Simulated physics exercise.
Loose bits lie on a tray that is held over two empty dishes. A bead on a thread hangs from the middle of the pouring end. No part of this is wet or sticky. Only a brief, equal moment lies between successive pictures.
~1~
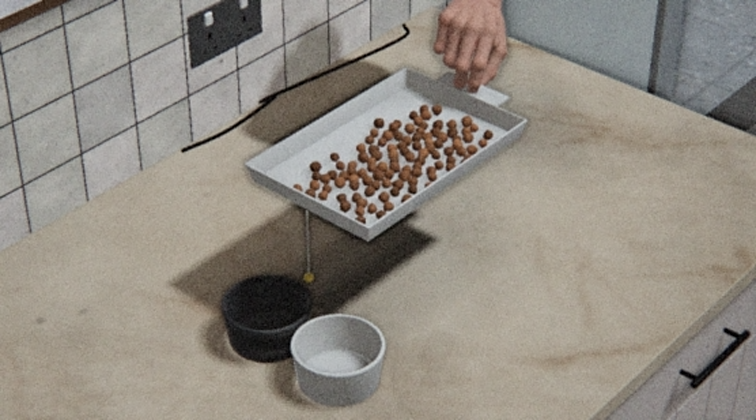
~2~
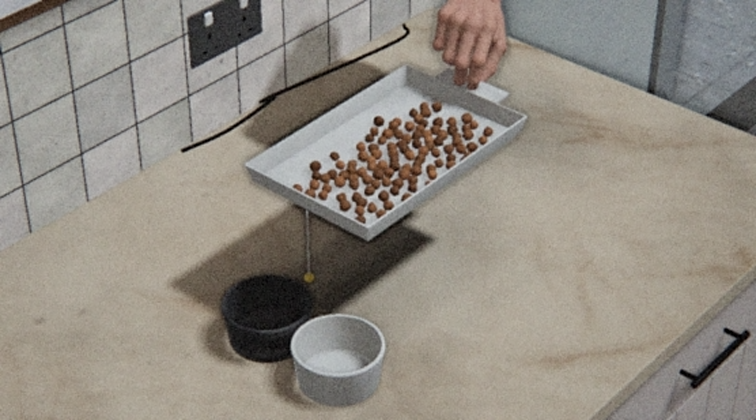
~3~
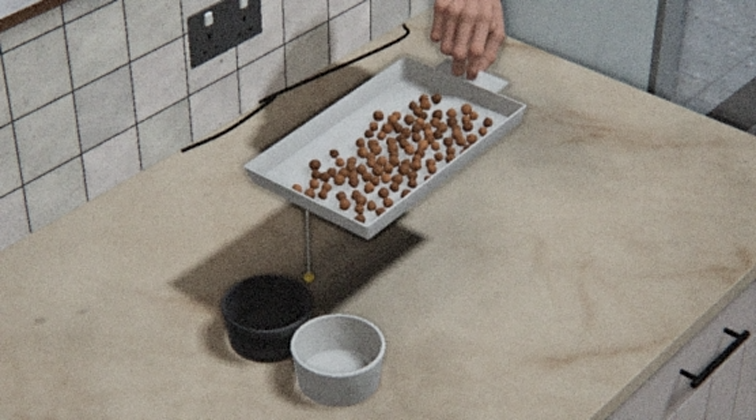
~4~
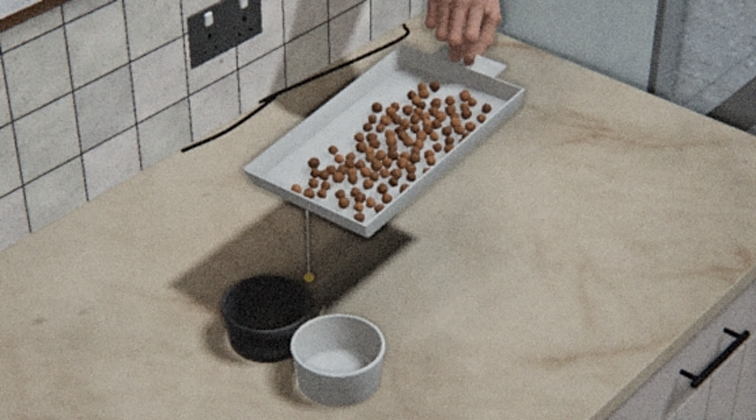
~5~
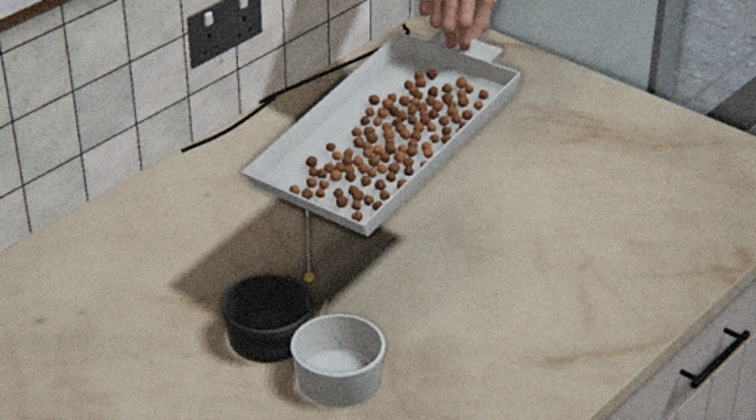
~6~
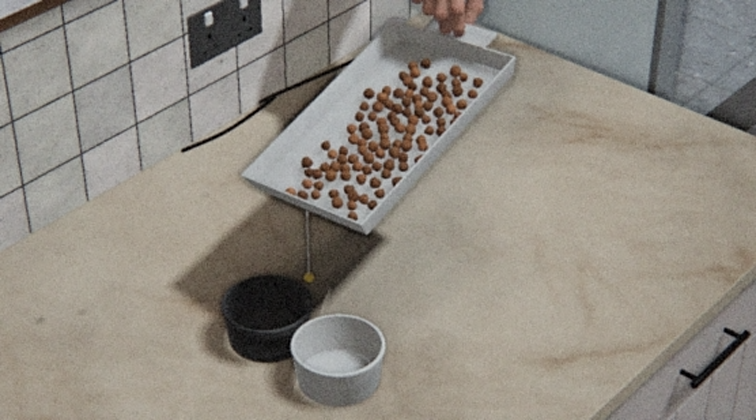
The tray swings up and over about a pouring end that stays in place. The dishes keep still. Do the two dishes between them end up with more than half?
No.
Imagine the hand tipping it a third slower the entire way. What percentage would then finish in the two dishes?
Something like 40 in a hundred.
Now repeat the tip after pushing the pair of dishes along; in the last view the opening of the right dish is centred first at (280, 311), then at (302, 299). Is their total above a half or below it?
The dishes end up with the greater share in the first try and the greater share in the second.
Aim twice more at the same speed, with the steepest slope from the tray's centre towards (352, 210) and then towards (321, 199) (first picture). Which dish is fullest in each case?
Result, try one: Dish at right; try two: Dish at left.
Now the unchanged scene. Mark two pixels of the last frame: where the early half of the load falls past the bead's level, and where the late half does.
Early-half point (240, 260); late-half point (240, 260).
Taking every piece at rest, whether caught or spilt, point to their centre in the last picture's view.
At about (226, 311), give or take.
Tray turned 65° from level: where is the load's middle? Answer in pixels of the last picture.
I'd put it at about (295, 167).
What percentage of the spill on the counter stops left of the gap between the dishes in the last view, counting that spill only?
I'd put it at close to 90 per cent.
Just after the last frame, tray tipped steeply; almost all on the tray; just a few outside both; just a few in the air.
A moment on, tray tipped past a quarter turn; about a tenth on the tray; roughly a quarter in the left dish; roughly half outside both; roughly a quarter in the air.
Further on, tray tipped past a quarter turn; roughly a third in the left dish; roughly two thirds outside both.
When it is over, tray tipped past a quarter turn; not one in the right dish; roughly a third in the left dish; roughly two thirds outside both.
